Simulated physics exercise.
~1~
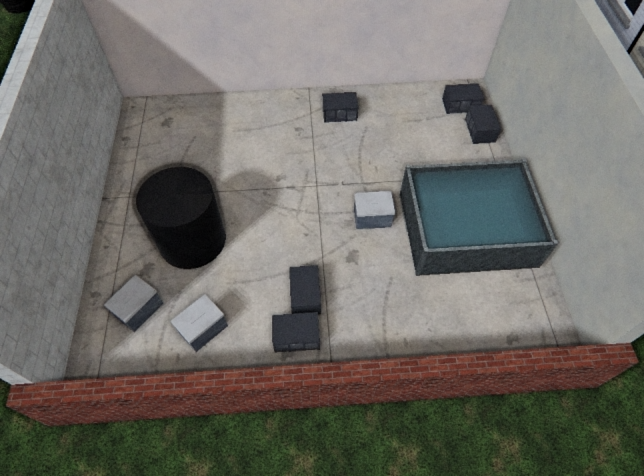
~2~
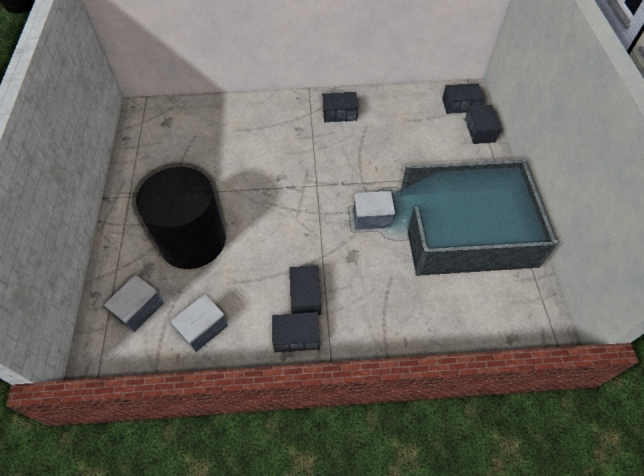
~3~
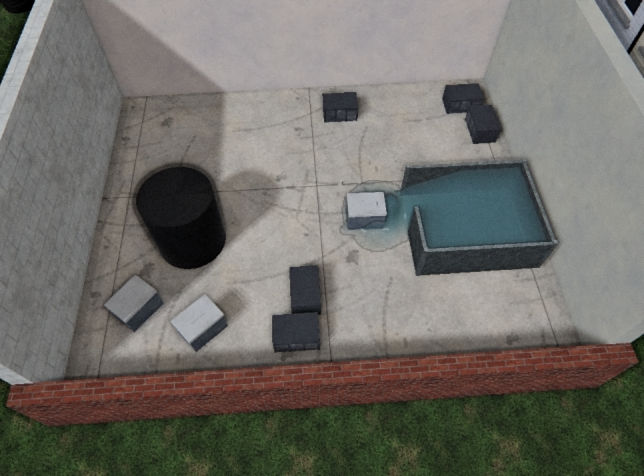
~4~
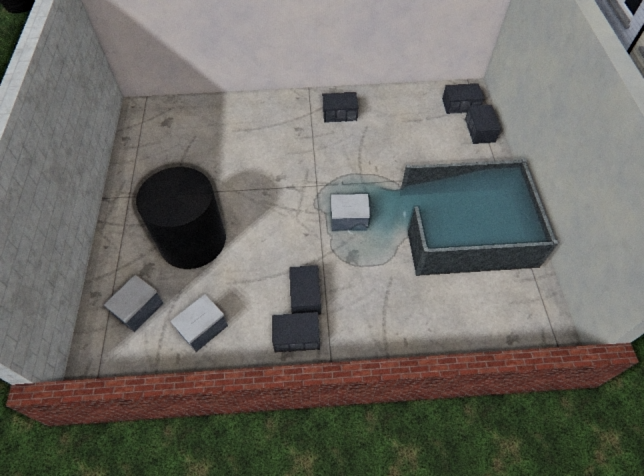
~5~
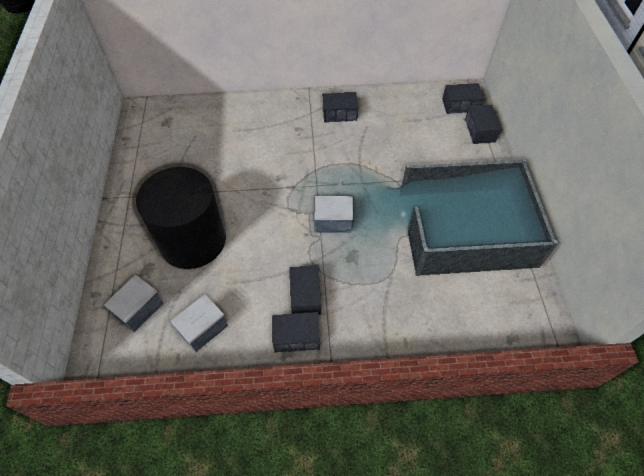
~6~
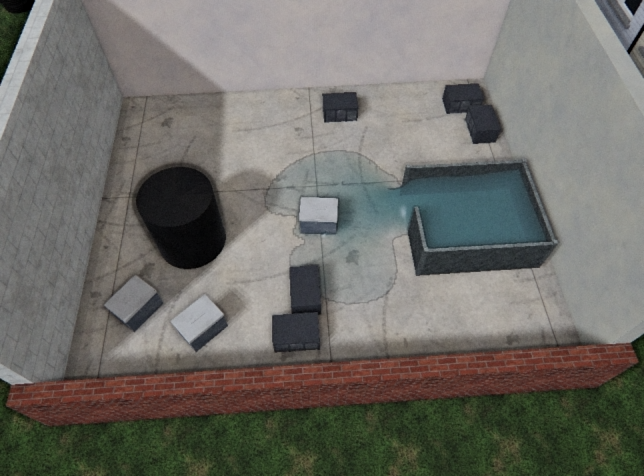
Water poured out of the left side of a raised pool in a walled yard and spread across the paving, pushing a pale-topped block steadily left while the other blocks stayed put.
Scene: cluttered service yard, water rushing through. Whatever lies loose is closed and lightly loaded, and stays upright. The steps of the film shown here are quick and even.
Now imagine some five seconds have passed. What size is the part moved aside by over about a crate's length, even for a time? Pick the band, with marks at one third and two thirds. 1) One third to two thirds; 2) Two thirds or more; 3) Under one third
3.
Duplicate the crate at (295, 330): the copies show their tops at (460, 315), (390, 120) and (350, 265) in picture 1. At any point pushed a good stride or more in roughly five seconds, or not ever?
Taking them one at a time: Remains close, then remains close, then remains close.
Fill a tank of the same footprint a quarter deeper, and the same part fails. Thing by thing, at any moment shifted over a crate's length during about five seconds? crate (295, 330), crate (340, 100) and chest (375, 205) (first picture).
Note, listed order: Didn't cover it / didn't cover it / covered it.
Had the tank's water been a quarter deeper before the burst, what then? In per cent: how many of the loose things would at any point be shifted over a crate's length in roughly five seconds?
Near 20 per cent of the loose things.
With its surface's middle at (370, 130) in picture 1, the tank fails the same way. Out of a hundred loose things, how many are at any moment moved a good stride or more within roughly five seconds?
It comes to some 0 %.
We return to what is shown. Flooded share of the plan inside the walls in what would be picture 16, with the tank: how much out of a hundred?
Wet share: Around 55 %.
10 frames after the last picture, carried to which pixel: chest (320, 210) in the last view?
The top ends up somewhere near (244, 219).
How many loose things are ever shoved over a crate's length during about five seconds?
1.
A moment on, 1 of 8 are well off their spots; 0 afloat.
Next, 1 of 8 are well off their spots; 0 afloat.
Later, 1 of 8 are well off their spots; 0 afloat.
In the end, 1 of 8 are well off their spots, and 1 have been at some point; 0 afloat.
